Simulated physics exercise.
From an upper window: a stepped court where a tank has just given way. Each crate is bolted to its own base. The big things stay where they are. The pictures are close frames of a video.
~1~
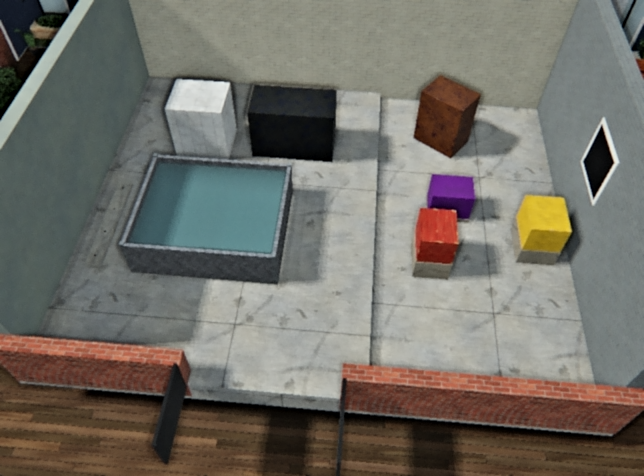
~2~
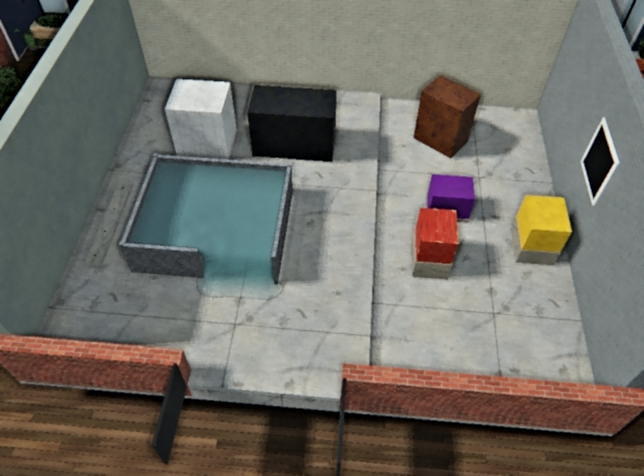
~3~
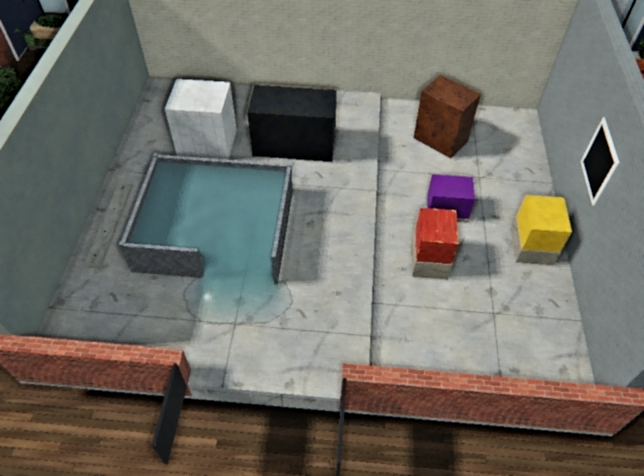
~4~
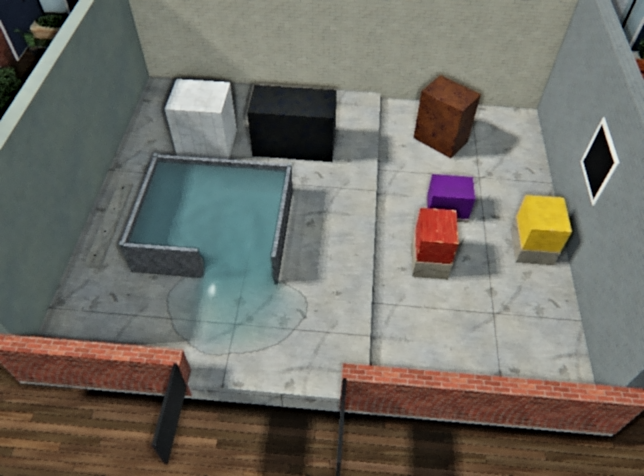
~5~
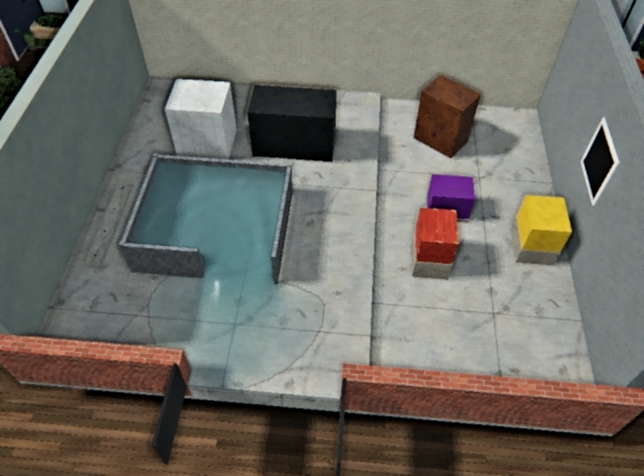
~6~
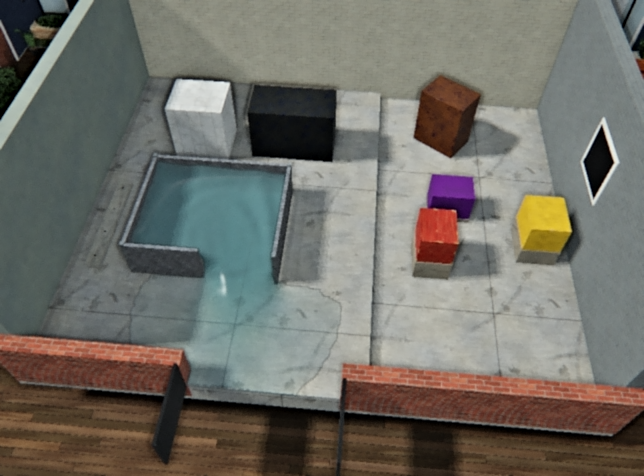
Water pouring through a gap in a grey tank's front wall, spreading across pale paving toward the low brick wall.
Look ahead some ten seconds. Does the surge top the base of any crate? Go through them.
In the end: The red crate keeps dry; the purple crate keeps dry; the yellow crate keeps dry.
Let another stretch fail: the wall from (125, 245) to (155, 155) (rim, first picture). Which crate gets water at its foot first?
That is the red crate.
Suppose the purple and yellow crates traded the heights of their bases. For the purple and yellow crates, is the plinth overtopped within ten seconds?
Purple crate is spared, yellow crate is safe.
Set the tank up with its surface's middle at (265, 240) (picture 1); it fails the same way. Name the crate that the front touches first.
It is the yellow one.
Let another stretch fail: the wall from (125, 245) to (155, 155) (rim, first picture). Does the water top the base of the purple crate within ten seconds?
Purple is wetted.
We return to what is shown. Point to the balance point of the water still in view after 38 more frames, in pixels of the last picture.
At about (241, 264).
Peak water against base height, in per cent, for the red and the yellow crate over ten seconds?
About 10 and 10 per cent.
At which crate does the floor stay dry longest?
The one in purple.
A moment on, water covers 10 % of the floor; the red crate not reached, the purple crate not reached, the yellow crate not reached.
Next, water covers 20 % of the floor; the red crate not reached, the purple crate not reached, the yellow crate not reached.
Then, water covers 25 % of the floor; the red crate not reached, the purple crate not reached, the yellow crate not reached.
Later, water covers 35 % of the floor; the red crate not reached, the purple crate not reached, the yellow crate water round its plinth.
In the end, water covers 40 % of the floor; the red crate stayed above the water, the purple crate stayed above the water, the yellow crate stayed above the water.
